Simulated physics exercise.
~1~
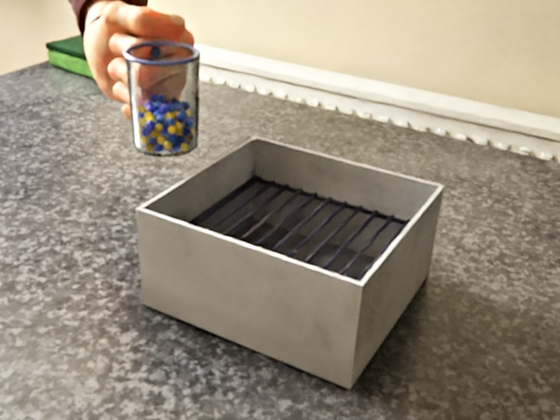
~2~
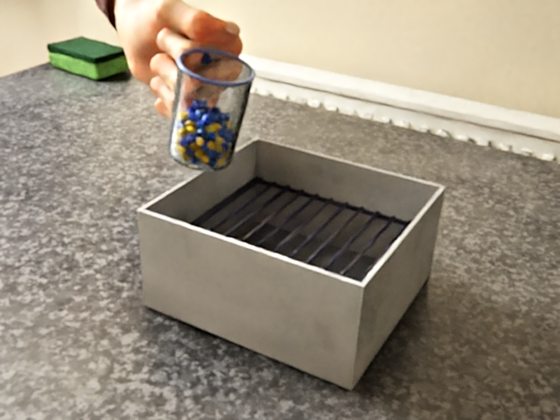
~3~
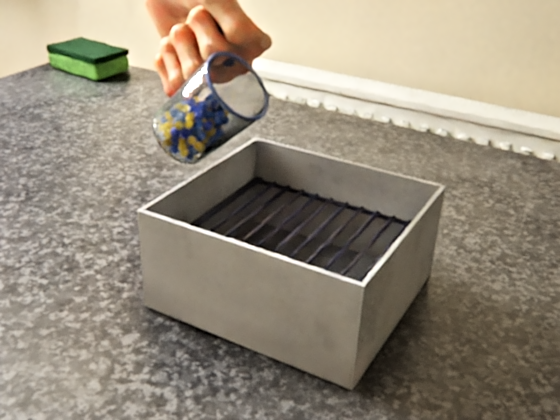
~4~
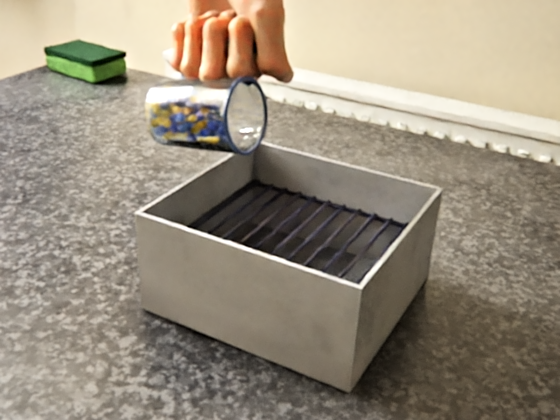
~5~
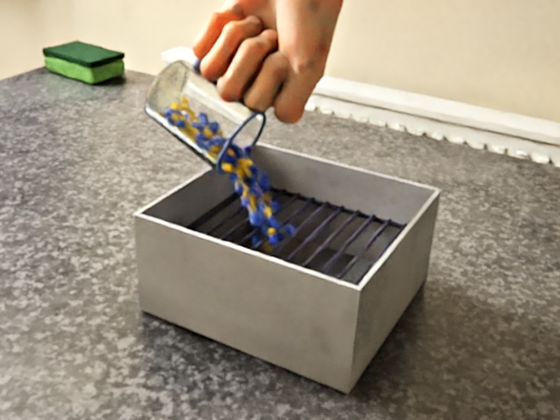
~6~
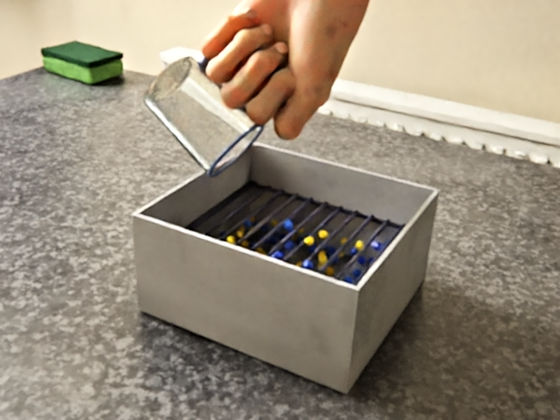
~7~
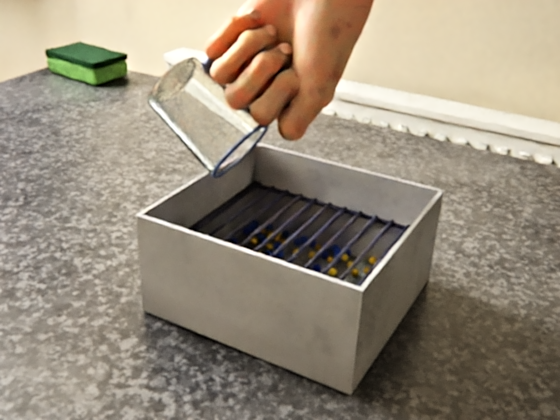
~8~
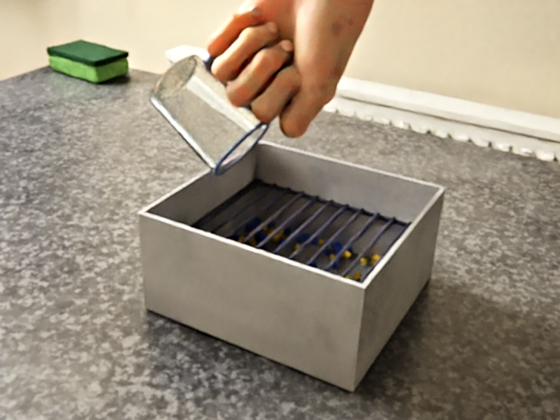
In the video, a hand tilts a clear cup of blue and yellow pieces over a gray box with dark wires across it and pours them all out. The pieces scatter over the wires and drop through, ending up beneath them, while the hand holds the emptied cup above.
